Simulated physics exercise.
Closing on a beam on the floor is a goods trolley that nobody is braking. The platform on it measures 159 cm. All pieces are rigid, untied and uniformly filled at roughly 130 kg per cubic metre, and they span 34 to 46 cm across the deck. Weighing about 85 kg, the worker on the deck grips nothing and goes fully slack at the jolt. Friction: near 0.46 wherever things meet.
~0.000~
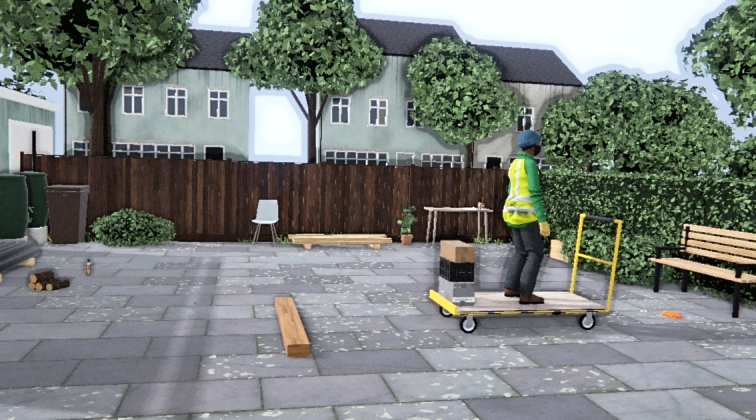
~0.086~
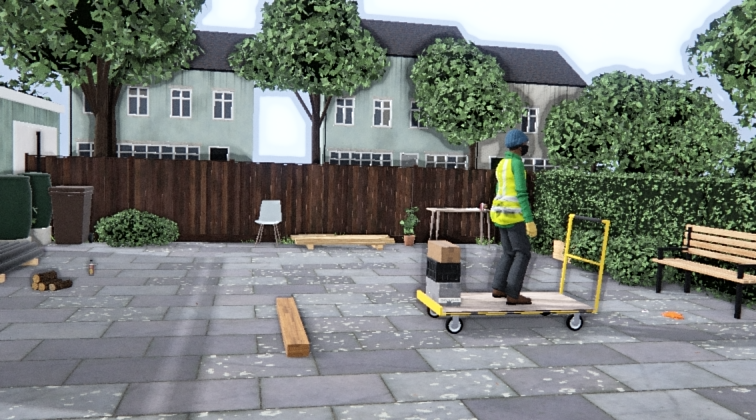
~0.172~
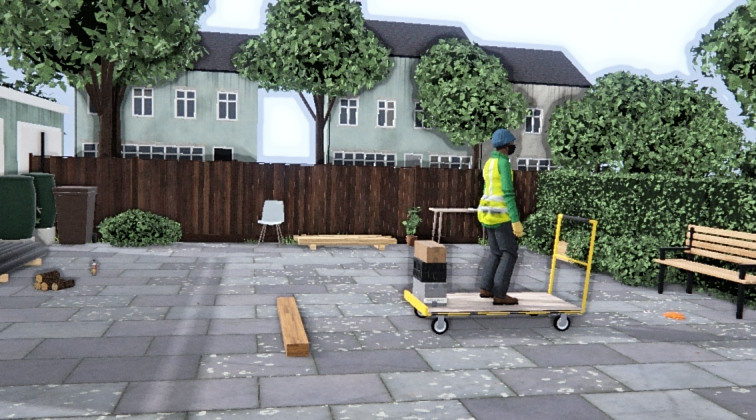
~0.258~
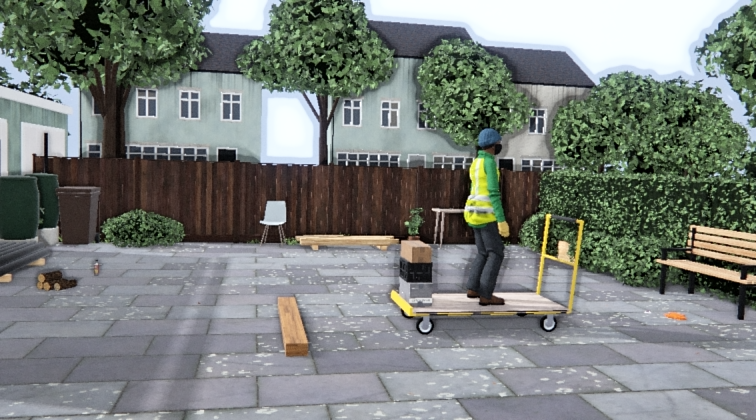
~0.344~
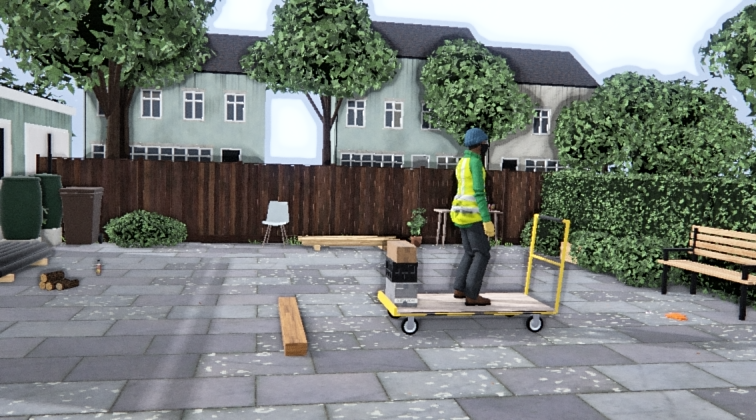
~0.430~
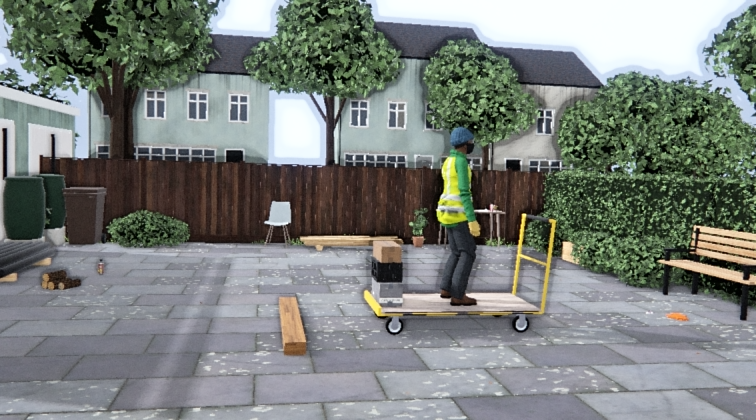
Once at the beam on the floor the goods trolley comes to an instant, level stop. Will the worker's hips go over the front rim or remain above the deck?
Not on the deck.
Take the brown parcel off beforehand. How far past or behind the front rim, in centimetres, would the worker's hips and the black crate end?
Then hips 30 past, black 100 past.
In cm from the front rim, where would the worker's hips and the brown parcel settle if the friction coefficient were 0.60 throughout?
Hips 30 past, brown 70 past.
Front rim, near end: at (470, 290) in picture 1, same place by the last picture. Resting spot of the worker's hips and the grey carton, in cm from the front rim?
In that case the hips would end 50 cm past the front rim, and the grey item 20 cm behind it.
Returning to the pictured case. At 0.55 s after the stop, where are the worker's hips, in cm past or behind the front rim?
Around 5 cm beyond the front rim.
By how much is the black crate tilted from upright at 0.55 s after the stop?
Some 120°.
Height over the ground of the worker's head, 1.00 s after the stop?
The head is roughly 10 cm up.
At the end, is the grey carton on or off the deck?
End result - grey: Stays.
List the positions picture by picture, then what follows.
In the first frame, hips (521, 213), black crate (456, 269), rim corner (456, 311); 0 cm covered, 151 to go.
In the second frame, hips (509, 214), black crate (443, 269), rim corner (441, 311); 14 cm covered, 136 to go.
In the third frame, hips (496, 213), black crate (429, 269), rim corner (427, 312); 29 cm covered, 122 to go.
In the fourth frame, hips (482, 213), black crate (415, 270), rim corner (411, 312); 43 cm covered, 107 to go.
In the fifth frame, hips (468, 213), black crate (401, 270), rim corner (396, 312); 58 cm covered, 93 to go.
In the sixth frame, hips (455, 213), black crate (387, 269), rim corner (380, 312); 72 cm covered, 78 to go. Speed about 1.7 m/s.
After 0.90 s the deck stops.
After 1.15 s the worker's hips are 36 cm behind the rim, near (330, 235) in the last picture's view.
After 1.45 s the worker's hips are 3 cm past the rim, near (289, 266) in the last picture's view.
After 1.90 s the worker's hips are 31 cm past the rim, near (259, 285) in the last picture's view.
When all is still (3.2 s), past the rim, black crate, brown parcel and the worker's hips; behind it, grey carton.
